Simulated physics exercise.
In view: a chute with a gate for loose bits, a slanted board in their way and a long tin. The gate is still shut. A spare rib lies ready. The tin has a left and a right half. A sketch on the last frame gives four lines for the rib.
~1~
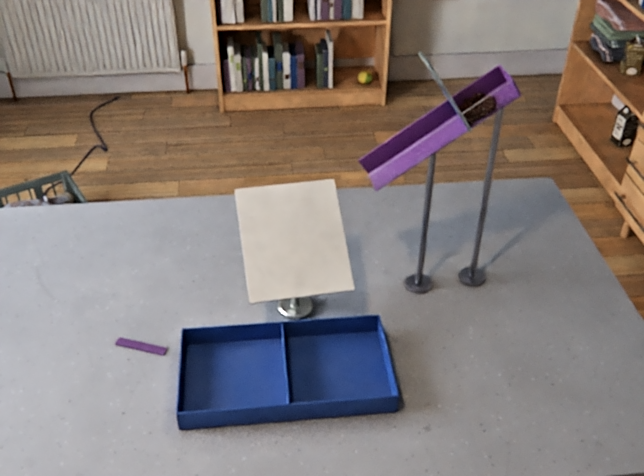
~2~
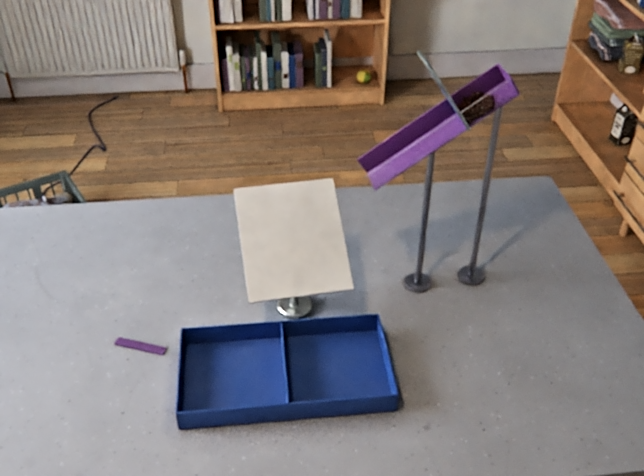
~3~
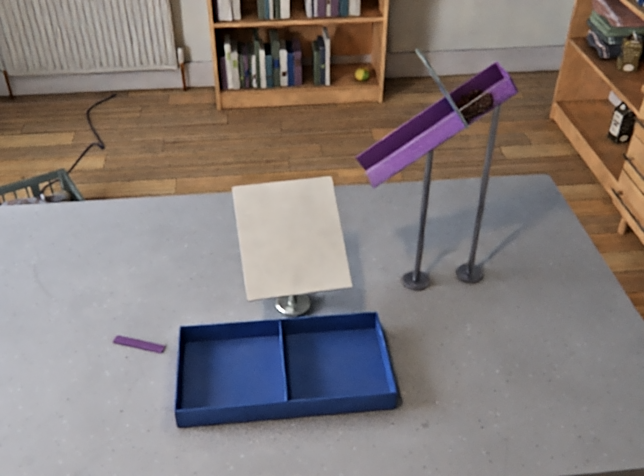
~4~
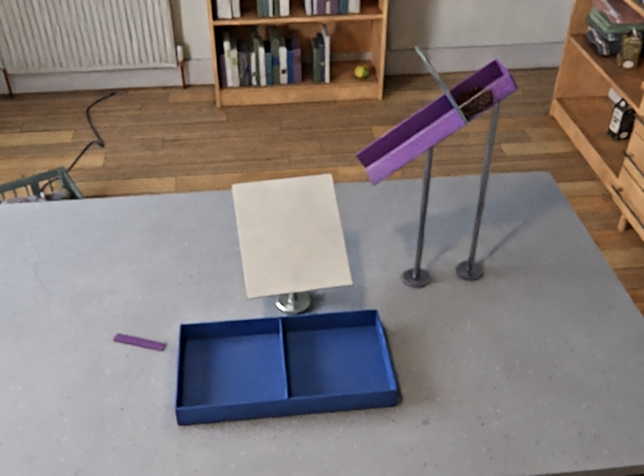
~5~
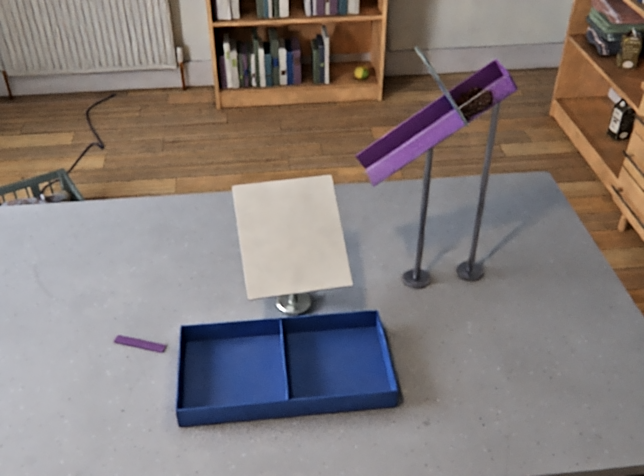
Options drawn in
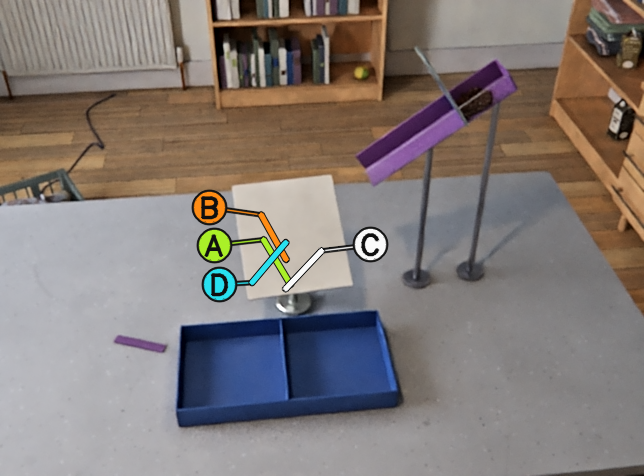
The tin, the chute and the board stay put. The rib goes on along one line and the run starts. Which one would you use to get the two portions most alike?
Go for D.
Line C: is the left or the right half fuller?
Left.
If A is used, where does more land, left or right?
Right.
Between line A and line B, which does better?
B it is.
On the marked copy, line A from (263, 239) to (290, 284); line B from (261, 214) to (286, 259); line C from (321, 250) to (285, 288); line D from (285, 242) to (252, 282).
If A is chosen, of what is caught, a small part in the left half, nearly all in the right.
If B is chosen, of what is caught, about a quarter in the left half, most in the right.
If C is chosen, of what is caught, most in the left half, about a quarter in the right.
If D is chosen, of what is caught, about two thirds in the left half, about a third in the right.
